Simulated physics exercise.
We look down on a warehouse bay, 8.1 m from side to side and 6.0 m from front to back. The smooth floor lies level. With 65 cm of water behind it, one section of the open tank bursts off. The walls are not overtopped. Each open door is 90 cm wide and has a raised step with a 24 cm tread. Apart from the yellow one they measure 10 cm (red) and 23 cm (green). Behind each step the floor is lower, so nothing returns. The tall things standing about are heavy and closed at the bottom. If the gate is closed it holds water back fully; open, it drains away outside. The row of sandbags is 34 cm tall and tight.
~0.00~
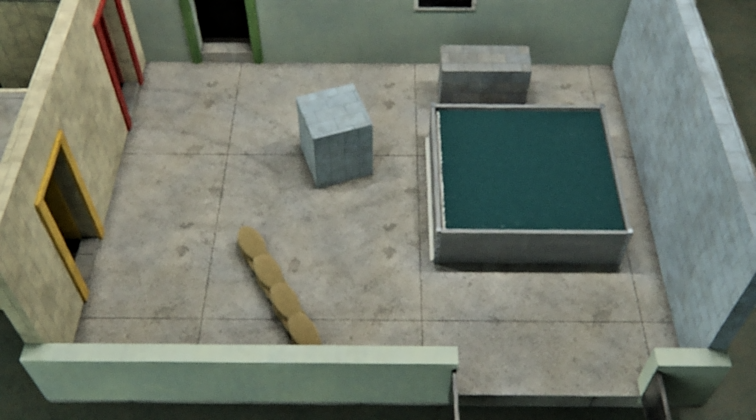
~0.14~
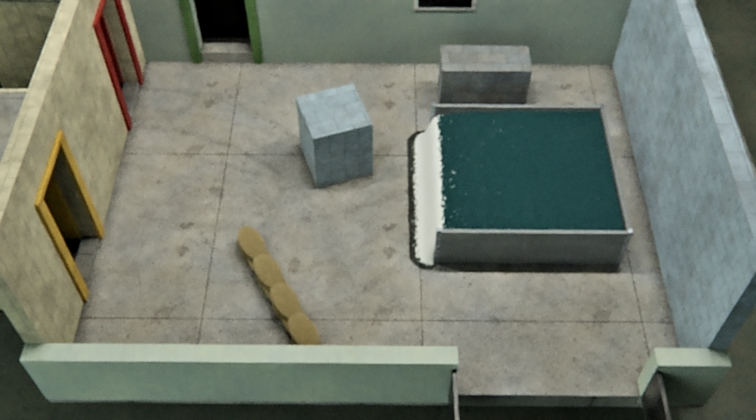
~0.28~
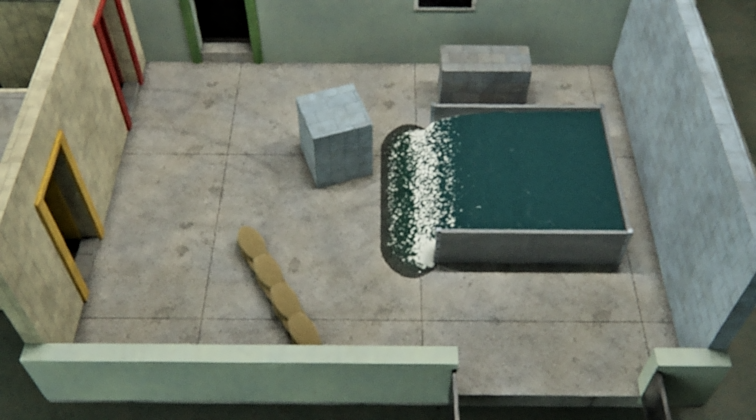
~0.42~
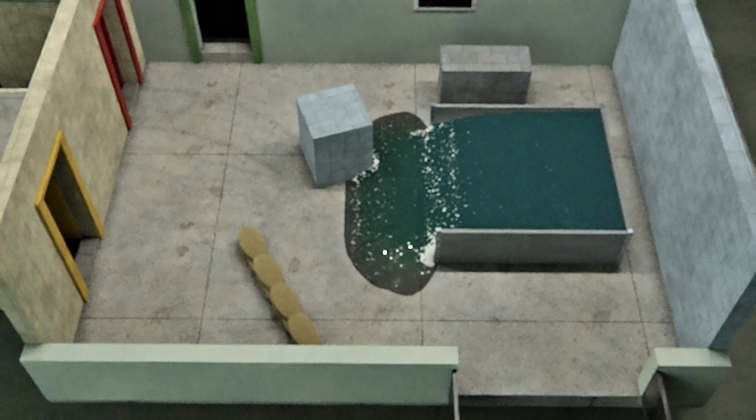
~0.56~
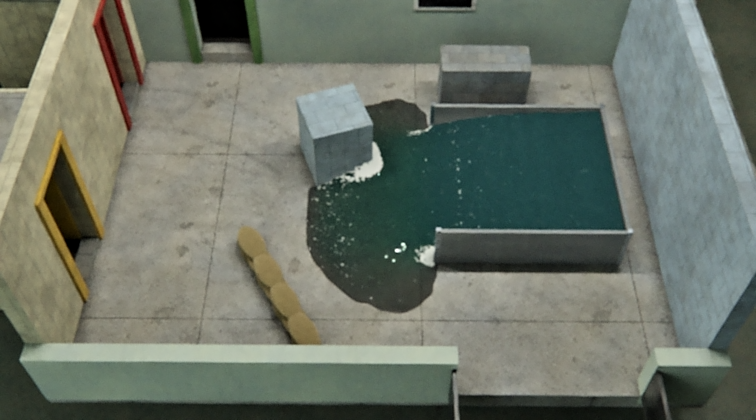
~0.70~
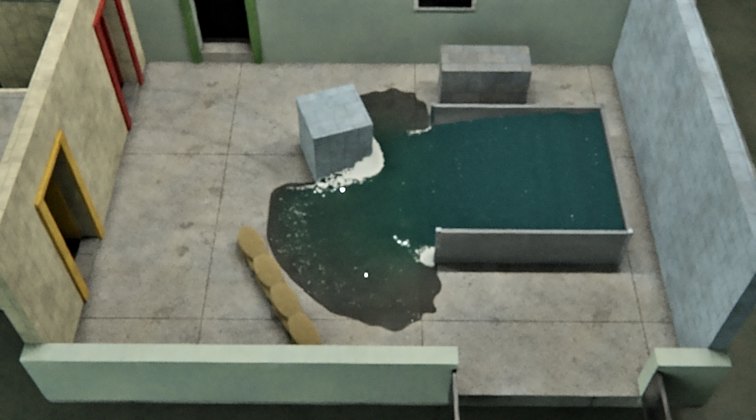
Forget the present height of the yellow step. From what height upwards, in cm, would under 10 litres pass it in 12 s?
At least 14.5 cm or so.
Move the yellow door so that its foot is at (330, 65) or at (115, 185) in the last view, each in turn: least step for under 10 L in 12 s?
Roughly 21 and 23 cm.
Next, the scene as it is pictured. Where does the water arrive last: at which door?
Last comes the red one.
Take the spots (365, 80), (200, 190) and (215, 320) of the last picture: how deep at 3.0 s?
Roughly 13, 8 and 1 cm, in turn.
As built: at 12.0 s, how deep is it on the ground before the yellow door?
Roughly 9.0 cm deep.
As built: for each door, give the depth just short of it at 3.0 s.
Depths in cm: Yellow 14, red 11, green 9.
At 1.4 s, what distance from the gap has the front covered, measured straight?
Some 5.0 m out.
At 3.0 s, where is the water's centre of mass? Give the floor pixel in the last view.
Around (359, 192).
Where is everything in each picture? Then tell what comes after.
In the first picture, still water, 65 cm deep, in the open tank at (525, 168); the yellow door at (73, 223) is dry.
In the second picture, the front is at (418, 259), 0.3 m from the gap at (436, 185); 0.6 m2 of floor is wet, 65 cm left at the back.
In the third picture, the gap is at (436, 188), the front 0.7 m out at (388, 256); the back of the open tank holds 65 cm.
In the fourth picture, water pours out at (436, 189) and has run 1.2 m, to (351, 245); about 12 cm deep outside, 65 cm at the back.
In the fifth picture, water pours out at (436, 189) and has run 1.8 m, to (313, 200); about 10 cm deep outside, 65 cm at the back.
In the sixth picture, the front is at (274, 238), 2.4 m from the gap at (436, 189); 6.4 m2 of floor is wet, 64 cm left at the back; 2.6 m in a straight line remain to the yellow door at (73, 223).
After 1.4 s water covers 30 % of the floor, deepest (44 cm) near (261, 241); it has not reached the yellow door.
After 3.0 s water covers 65 % of the floor, deepest (36 cm) near (283, 272); 14 cm at the yellow door, 31 litres in over its 8 cm step.
After 12.0 s water covers 95 % of the floor, deepest (12 cm) near (278, 327); 9 cm at the yellow door, 63 litres in over its 8 cm step.
At the yellow door as built, the water arrived by 1.8 s and peaked near 16 cm at 2.2 s.
Run again over the same 12 s with other heights there, 15 litres in over 13 cm, 3 litres over 17.5 cm. The limit of 10 litres is kept from about 14.5 cm up.
